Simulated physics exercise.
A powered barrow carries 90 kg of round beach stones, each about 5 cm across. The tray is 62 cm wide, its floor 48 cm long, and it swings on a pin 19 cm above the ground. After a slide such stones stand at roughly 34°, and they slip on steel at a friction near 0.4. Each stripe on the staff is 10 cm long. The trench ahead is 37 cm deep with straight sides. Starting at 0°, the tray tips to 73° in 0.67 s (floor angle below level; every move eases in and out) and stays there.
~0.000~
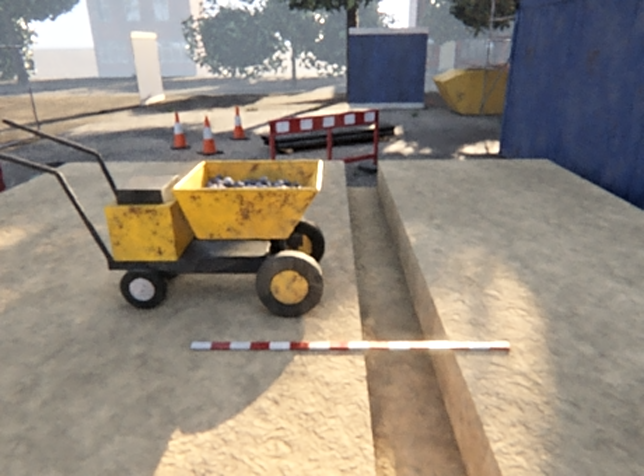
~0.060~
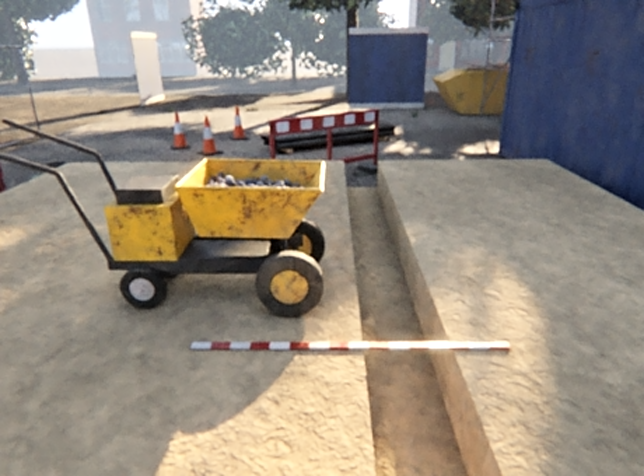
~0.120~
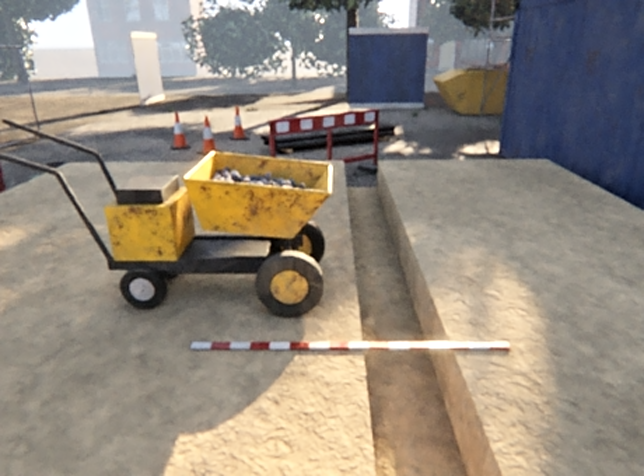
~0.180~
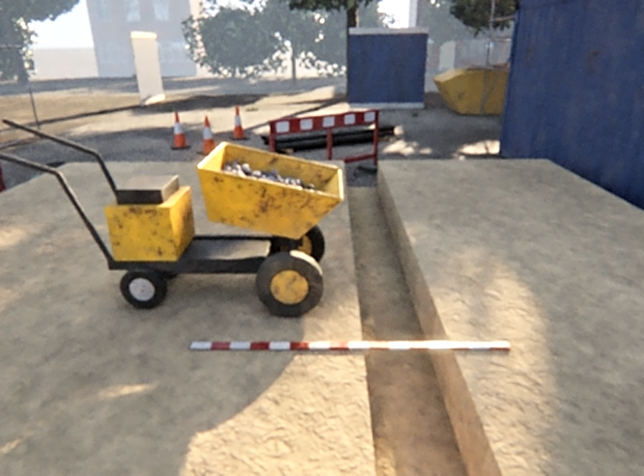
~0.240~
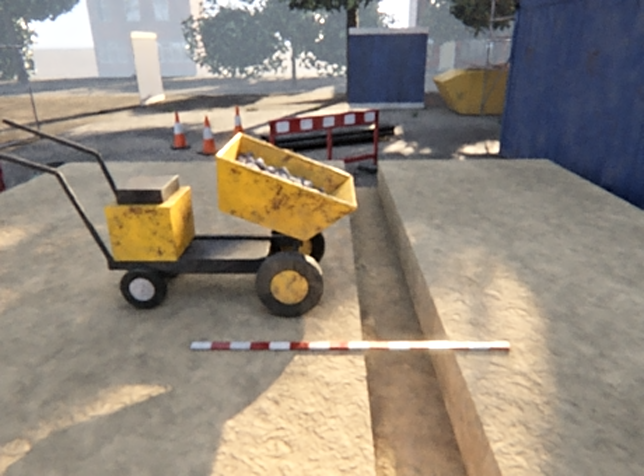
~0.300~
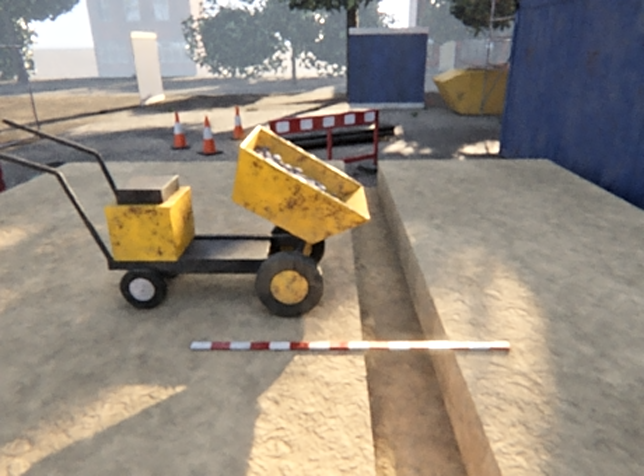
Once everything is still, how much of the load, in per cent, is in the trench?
Close to 62 in a hundred.
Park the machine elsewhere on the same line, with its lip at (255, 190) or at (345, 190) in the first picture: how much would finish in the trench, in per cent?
Near 100 per cent from the first place, 30 from the second.
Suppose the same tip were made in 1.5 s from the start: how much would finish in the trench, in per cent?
In that case some 85 per cent.
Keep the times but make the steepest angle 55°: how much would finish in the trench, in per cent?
It would be near 30 per cent.
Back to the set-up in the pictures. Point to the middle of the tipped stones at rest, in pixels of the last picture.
Around (418, 330).
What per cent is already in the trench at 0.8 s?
Some 25 per cent.
After 0.5 s the floor is at 61°; 100 % in the tray; the foremost stones are at (373, 242).
After 0.8 s the floor is at 73°; 66 % in the tray, 26 % in the trench, 8 % past the trench; the foremost stones are at (447, 284).
After 1.1 s the floor is at 73°; 18 % in the tray, 43 % in the trench, 39 % past the trench; the foremost stones are at (571, 285).
After 3.1 s the floor is at 73°; 0 % in the tray, 62 % in the trench, 38 % past the trench; the foremost stones are past the picture's edge.
